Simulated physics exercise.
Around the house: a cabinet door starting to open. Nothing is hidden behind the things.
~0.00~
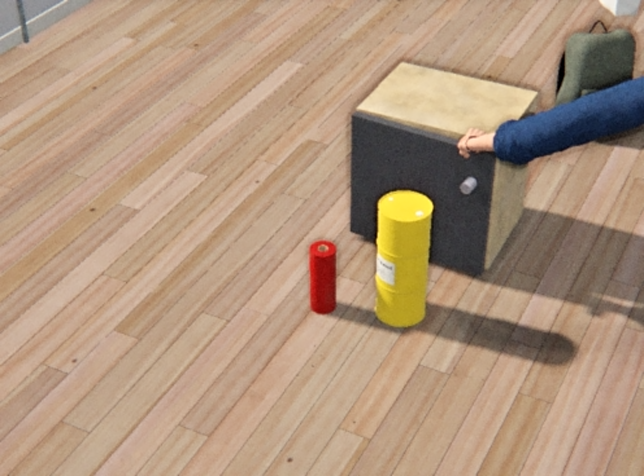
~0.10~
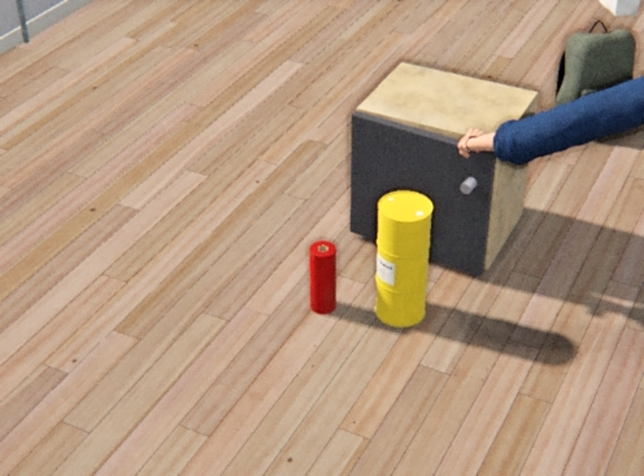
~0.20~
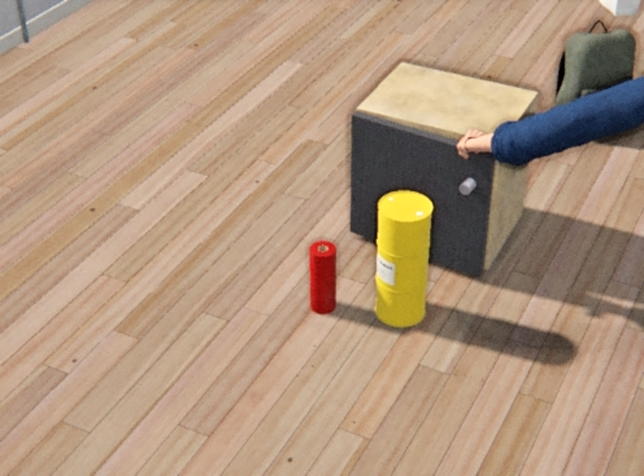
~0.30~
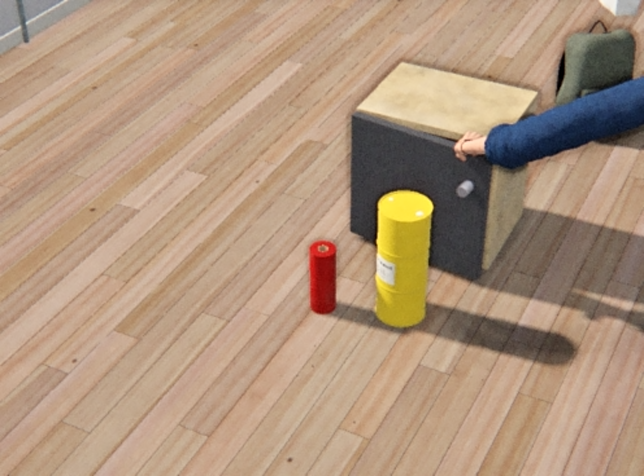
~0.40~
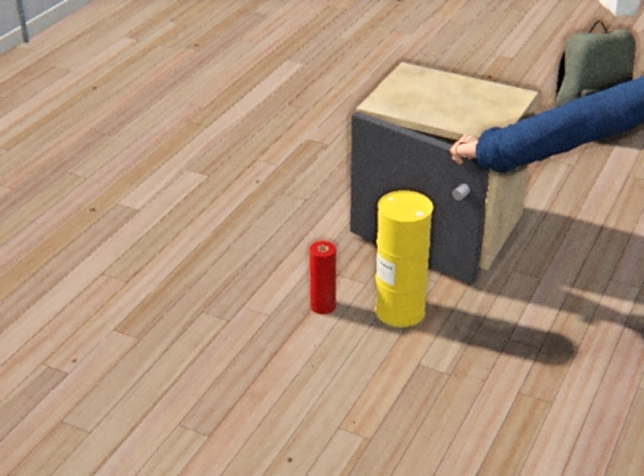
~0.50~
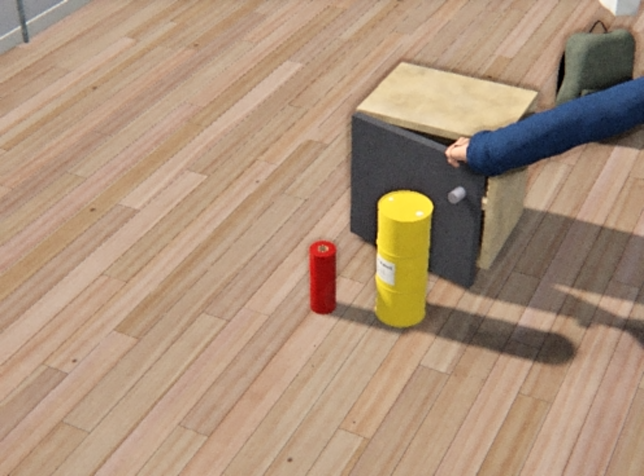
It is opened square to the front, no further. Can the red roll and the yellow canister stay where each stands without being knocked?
The red roll gets knocked, the yellow canister gets knocked.
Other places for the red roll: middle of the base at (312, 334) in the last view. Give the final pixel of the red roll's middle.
Close to (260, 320).
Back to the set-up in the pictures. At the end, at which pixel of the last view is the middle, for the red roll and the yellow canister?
Near (287, 267) and (254, 267).
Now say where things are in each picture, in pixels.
Door 4° open; red roll (323, 278); yellow canister (403, 260); door (416, 197), in the first picture.
Door 4° open; yellow canister (403, 260); door (416, 197), in the second picture.
Door 5° open; red roll (323, 278); door (415, 198), in the third picture.
Door 7° open; yellow canister (403, 260); door (413, 199), in the fourth picture.
Door 10° open; red roll (323, 278); door (411, 201), in the fifth picture.
Door 13° open; red roll (323, 278); yellow canister (403, 260); door (409, 203), in the sixth picture.
By 2.08 s, door 60° open; red roll shifted a little near (315, 276); yellow canister shifted about its own width near (335, 275).
When it is over (4.3 s), the red roll gets shoved, near (286, 267); the yellow canister gets shoved, near (254, 267).
